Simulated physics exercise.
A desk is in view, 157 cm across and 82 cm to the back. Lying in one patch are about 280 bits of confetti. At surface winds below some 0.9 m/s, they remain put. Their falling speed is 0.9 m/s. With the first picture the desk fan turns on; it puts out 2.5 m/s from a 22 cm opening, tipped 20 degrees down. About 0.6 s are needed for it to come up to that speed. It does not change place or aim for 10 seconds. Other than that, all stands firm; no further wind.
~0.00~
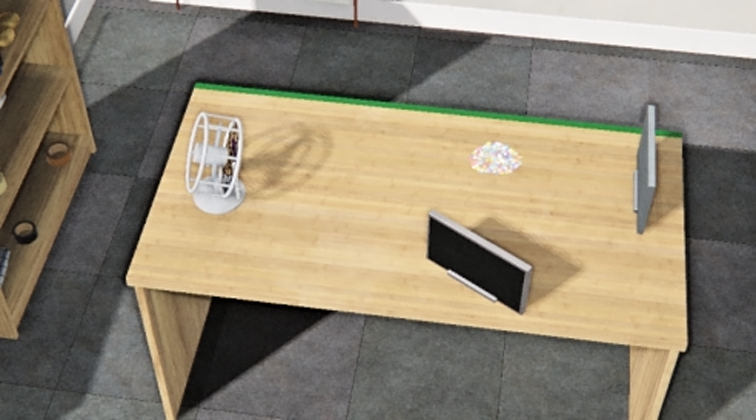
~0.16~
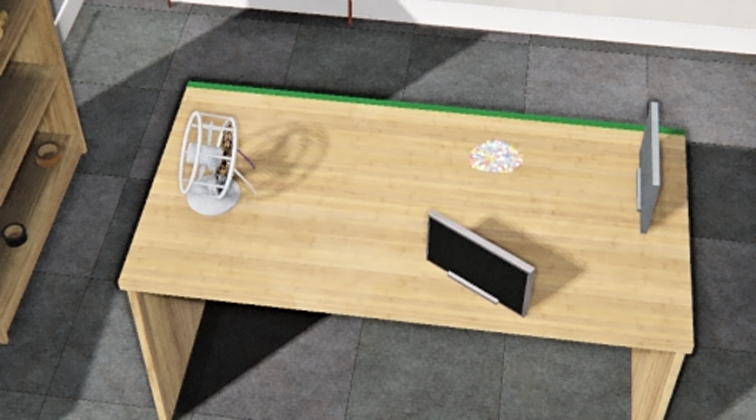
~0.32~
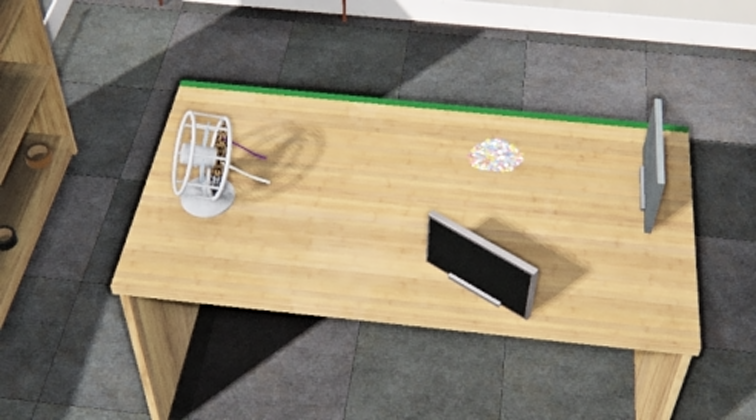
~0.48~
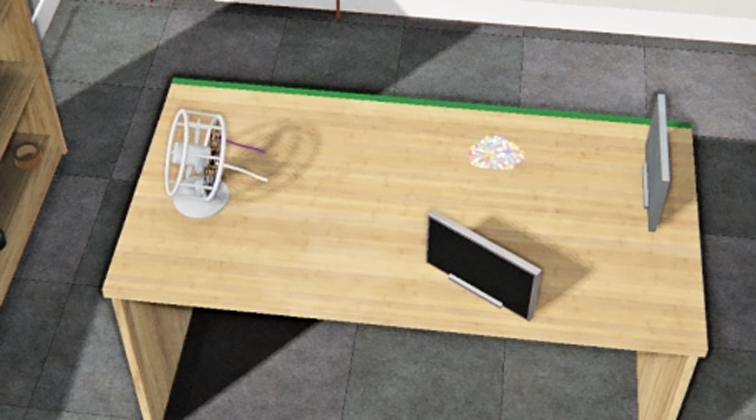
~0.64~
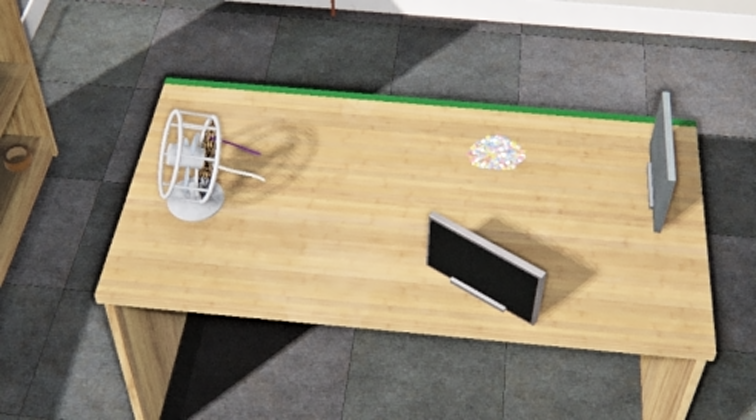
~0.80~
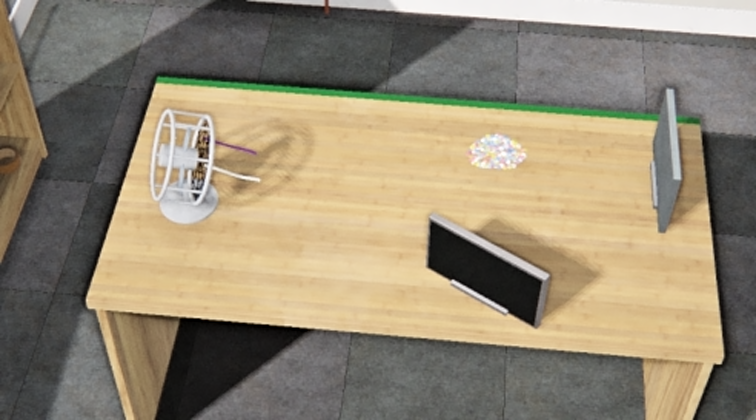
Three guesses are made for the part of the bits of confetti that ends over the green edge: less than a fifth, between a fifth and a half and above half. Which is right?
Expect more than fifty percent of them over that edge.
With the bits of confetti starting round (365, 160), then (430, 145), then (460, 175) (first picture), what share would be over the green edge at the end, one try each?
It goes 100 %, then 100 %, then 90 %.
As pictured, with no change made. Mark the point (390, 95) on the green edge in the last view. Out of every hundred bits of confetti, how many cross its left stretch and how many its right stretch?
About 0 per cent left, about 100 per cent right.
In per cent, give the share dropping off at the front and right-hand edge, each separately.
Roughly 0 % front, roughly 1 % right-hand.
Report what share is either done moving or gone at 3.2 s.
Estimated share: Close to 100 per cent.
After 2.0 s the count stands so, 98 % are over the green edge.
After 3.2 s the count stands so, 100 % are over the green edge.
After 5.5 s the count stands so, 100 % are over the green edge.
After 10.0 s, at the end, 100 % are over the green edge.
